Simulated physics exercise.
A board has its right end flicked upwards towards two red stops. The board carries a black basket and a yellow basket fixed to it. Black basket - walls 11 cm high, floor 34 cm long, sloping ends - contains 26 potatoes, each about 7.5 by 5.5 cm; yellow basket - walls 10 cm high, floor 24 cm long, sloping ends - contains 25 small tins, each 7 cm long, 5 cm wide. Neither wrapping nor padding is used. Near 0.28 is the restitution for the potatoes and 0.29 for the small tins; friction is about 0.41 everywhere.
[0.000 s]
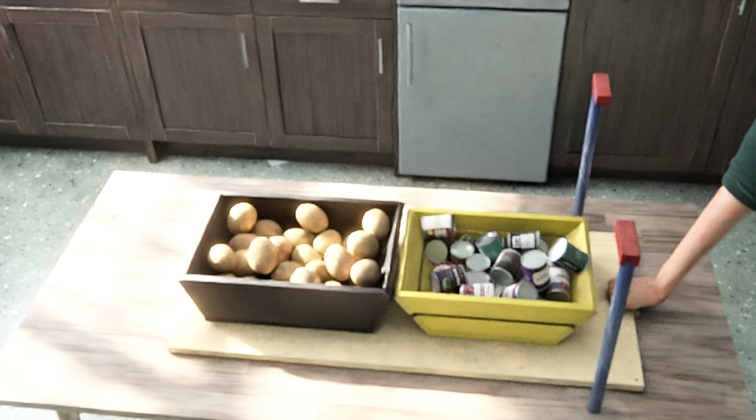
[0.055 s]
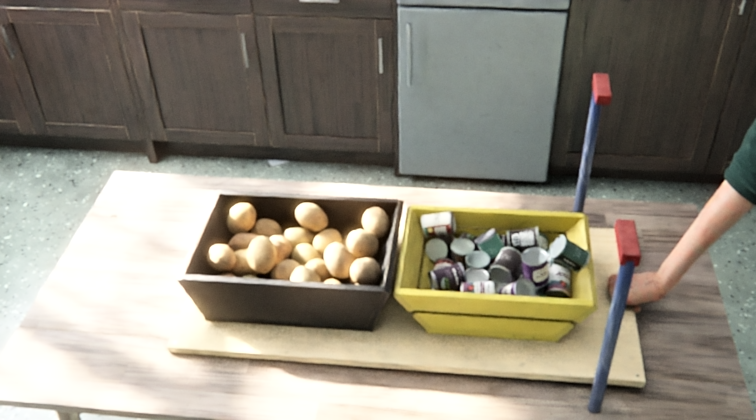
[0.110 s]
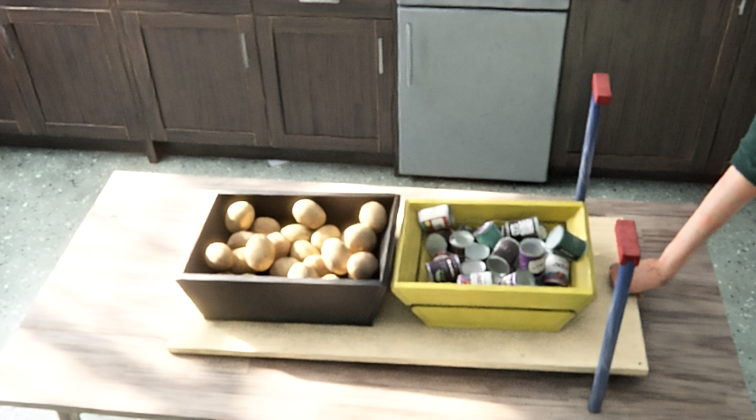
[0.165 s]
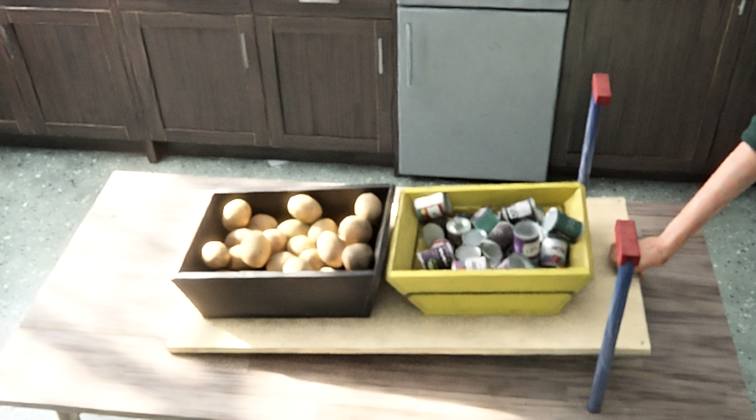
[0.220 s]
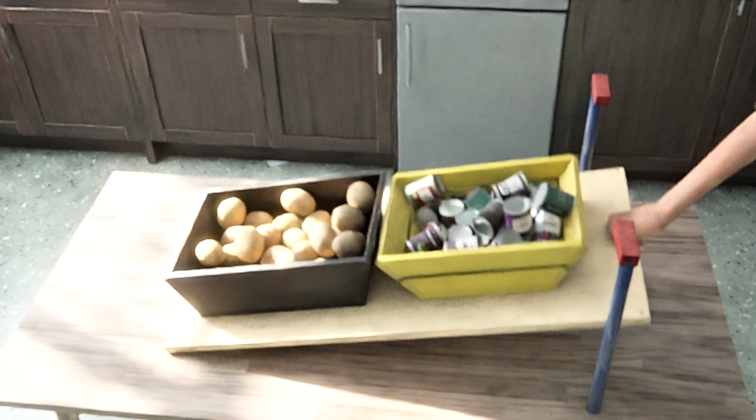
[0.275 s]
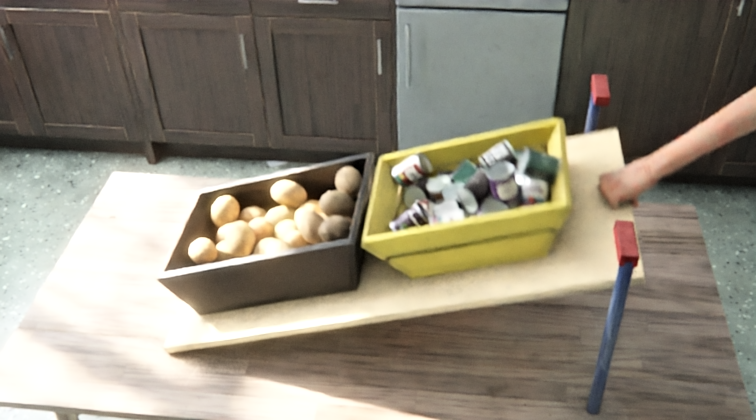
At the start, a black basket of potatoes and a yellow basket of small tins sit side by side on a flat board on a table, a hand at its right end. The hand then raises that end, slightly at first, then more steeply between two blue posts with red tops, tilting both baskets.
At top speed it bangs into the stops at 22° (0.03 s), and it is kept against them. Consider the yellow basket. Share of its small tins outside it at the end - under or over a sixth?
Over a sixth.
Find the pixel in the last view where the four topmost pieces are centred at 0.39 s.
Their centre sits close to pixel (480, 113).
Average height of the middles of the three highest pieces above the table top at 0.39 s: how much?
Roughly 50 centimetres.
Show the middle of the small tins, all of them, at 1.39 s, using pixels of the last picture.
Near (337, 208) in pixels.
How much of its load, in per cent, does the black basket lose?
The black basket comes in at 0 in a hundred.
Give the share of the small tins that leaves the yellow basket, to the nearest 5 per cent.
Close to 50 in a hundred of them.
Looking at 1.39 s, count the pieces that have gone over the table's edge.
The number is close to 2.
After 0.29 s, it hits the stops.
After 0.39 s, tilt 22°; black basket 26 in, 0 out and yellow basket 25 in, 0 out.
After 0.53 s, tilt 22°; black basket 26 in, 0 out and yellow basket 23 in, 2 out.
After 0.79 s, tilt 22°; black basket 26 in, 0 out and yellow basket 13 in, 12 out.
Final count (at 1.39 s), black basket 26 in, 0 out and yellow basket 12 in, 13 out. Asked share, 13 of 25, 52 per cent.
